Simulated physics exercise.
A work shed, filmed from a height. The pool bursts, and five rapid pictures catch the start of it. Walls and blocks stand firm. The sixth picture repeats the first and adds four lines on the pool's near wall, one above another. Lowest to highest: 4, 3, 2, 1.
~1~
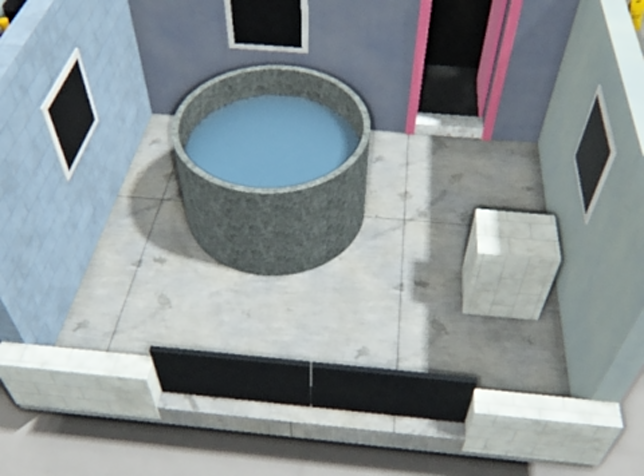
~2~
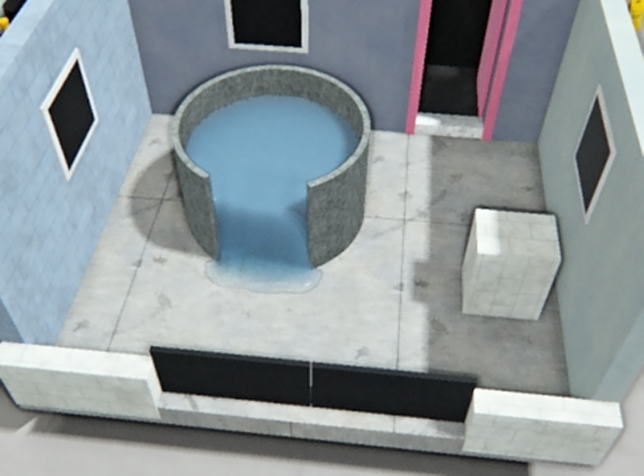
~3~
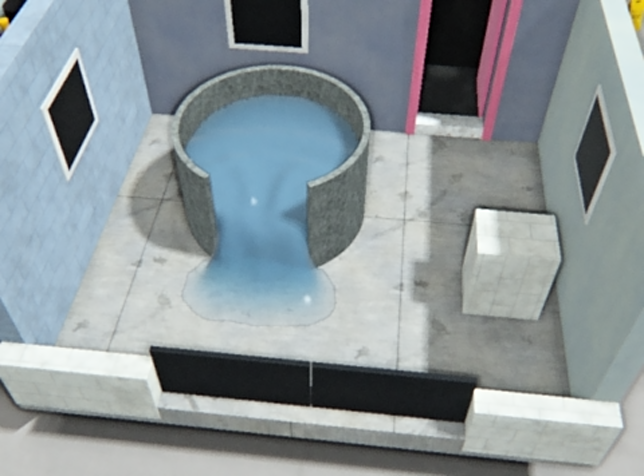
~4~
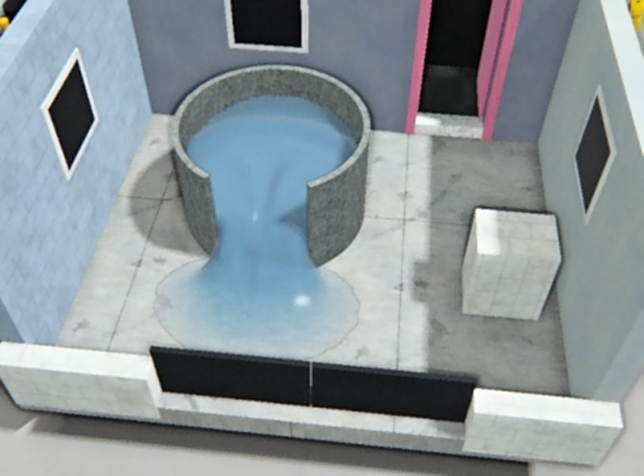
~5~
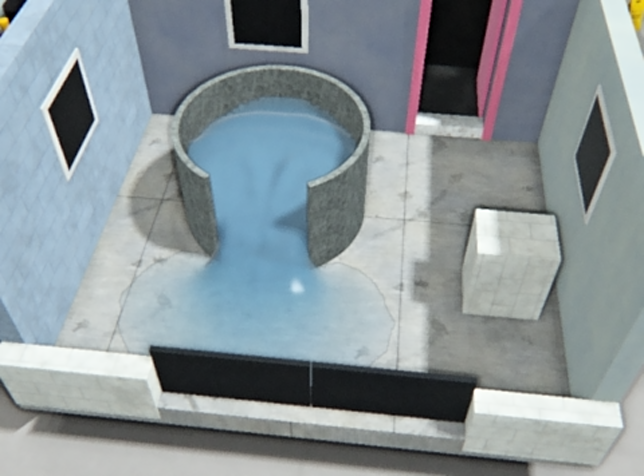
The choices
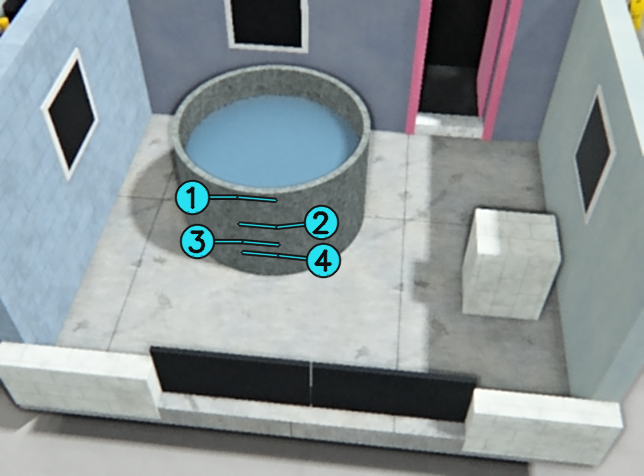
Blue water pours through a gap in the round grey pool and spreads across the floor.
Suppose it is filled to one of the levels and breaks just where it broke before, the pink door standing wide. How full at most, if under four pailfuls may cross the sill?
The answer is line 2.
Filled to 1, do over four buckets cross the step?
Yes, it does.
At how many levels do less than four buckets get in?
Three.
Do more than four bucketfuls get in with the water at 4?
No, not at all.
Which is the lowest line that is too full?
1 it is.
In cyan, 1 at (255, 198); 2 at (258, 225); 3 at (259, 243); 4 at (260, 254); from the bottom up 4, 3, 2, 1.
With 1, about 14 bucketfuls get in.
With 2, a bucket or two gets in.
With 3, nothing gets over.
With 4, nothing gets over.
